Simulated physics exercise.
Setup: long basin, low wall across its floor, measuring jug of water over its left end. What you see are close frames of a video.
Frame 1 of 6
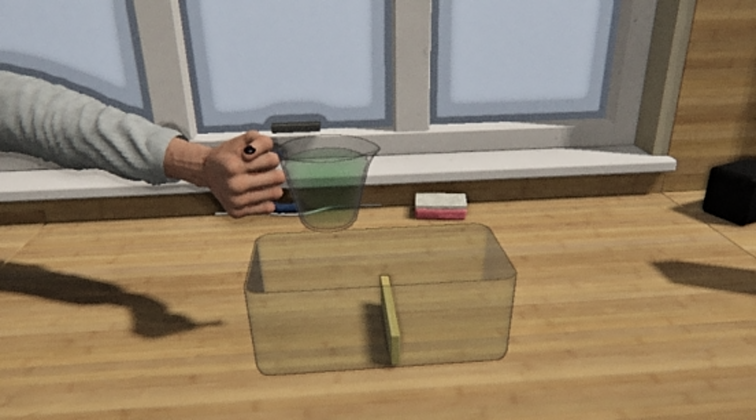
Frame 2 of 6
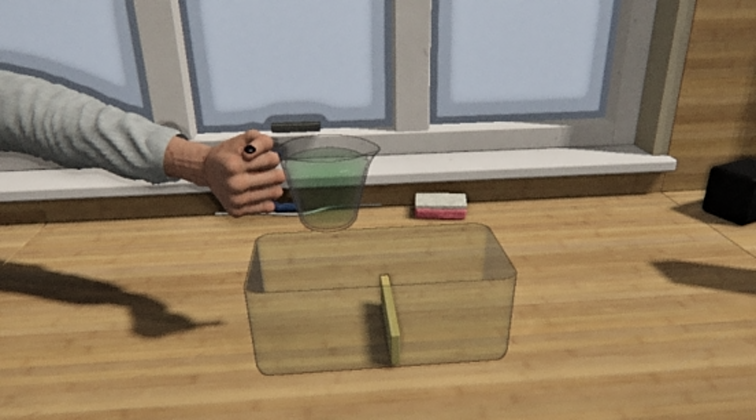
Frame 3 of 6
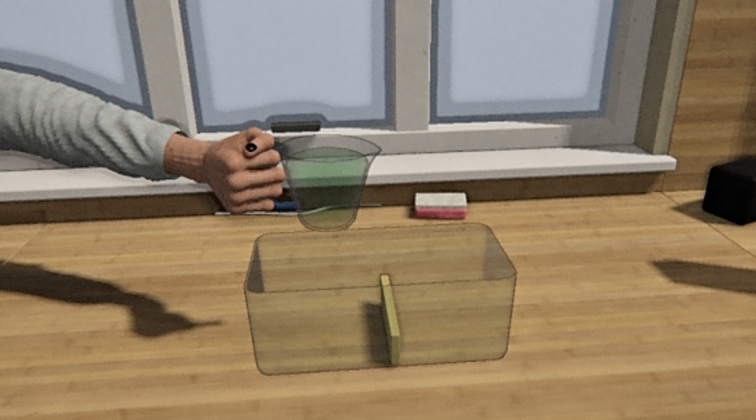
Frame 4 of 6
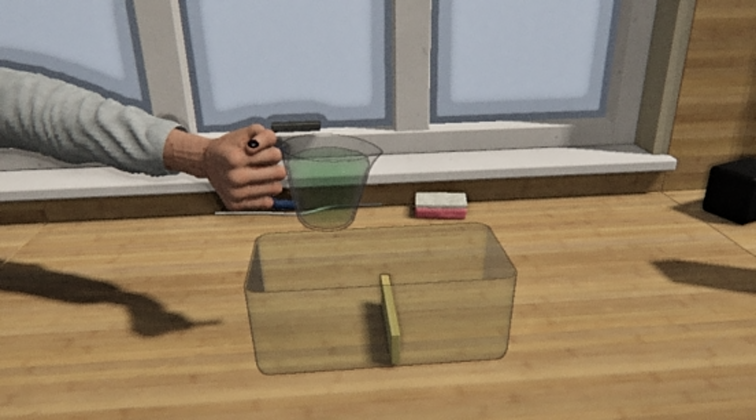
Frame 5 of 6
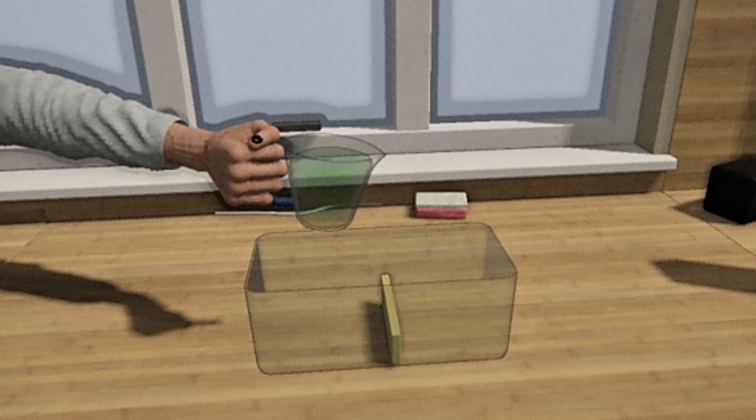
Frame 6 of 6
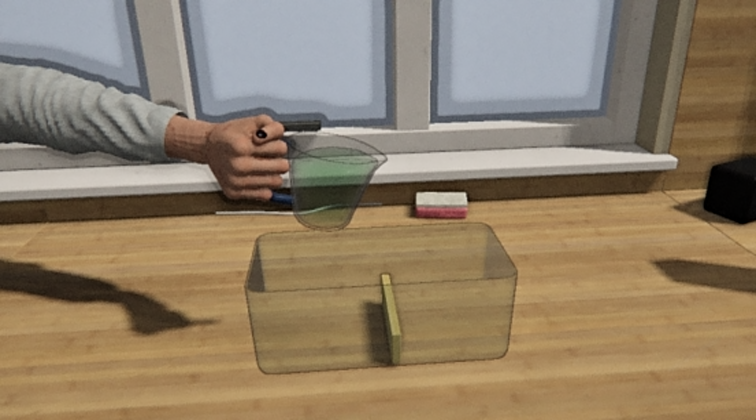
A hand slowly tilts a jug of green liquid rightward above a long, clear basin.
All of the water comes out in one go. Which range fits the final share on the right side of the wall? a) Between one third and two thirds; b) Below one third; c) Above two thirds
c.
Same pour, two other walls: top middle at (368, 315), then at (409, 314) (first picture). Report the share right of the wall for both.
The first placement gives around 95 percent, the second 75 percent.
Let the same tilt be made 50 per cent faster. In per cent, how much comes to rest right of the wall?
It comes to 90 per cent or so.
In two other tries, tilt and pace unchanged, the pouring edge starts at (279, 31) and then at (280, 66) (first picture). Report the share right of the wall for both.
You'd get 5 percent from the first and 5 percent from the second.
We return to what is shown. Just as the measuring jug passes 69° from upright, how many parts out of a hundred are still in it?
Near 65 in a hundred still remains.
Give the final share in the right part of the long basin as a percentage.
Around 95 %.
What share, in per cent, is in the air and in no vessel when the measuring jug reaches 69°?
Something like 20 per cent of it.
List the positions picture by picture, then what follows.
Tilt 0°; pouring edge (380, 147); surface from (284, 160) to (369, 157); the long basin's rim runs from (251, 263) to (501, 249); the wall's top is at (389, 304), in the first picture.
Tilt 1°; pouring edge (381, 147); surface from (284, 160) to (369, 157), in the second picture.
Tilt 2°; pouring edge (382, 148); surface from (284, 159) to (369, 157), in the third picture.
Tilt 5°; pouring edge (383, 150); surface from (286, 158) to (371, 157), in the fourth picture.
Tilt 8°; pouring edge (386, 154); surface from (288, 159) to (374, 158), in the fifth picture.
Tilt 12°; pouring edge (388, 158); surface from (291, 160) to (378, 158), in the sixth picture.
A moment on, the tilt is 69° and 63 per cent is still to pour, 0 is left of the wall and 16 right of it.
Next, the tilt is 102° and 8 per cent is still to pour, 4 is left of the wall and 82 right of it.
Then the tilt is 107° and 0 per cent is still to pour, 6 is left of the wall and 93 right of it.
Later the tilt is 107° and 0 per cent is still to pour, 6 is left of the wall and 93 right of it.
Finally, 6 per cent lies left of the wall, 93 right of it and 1 outside.
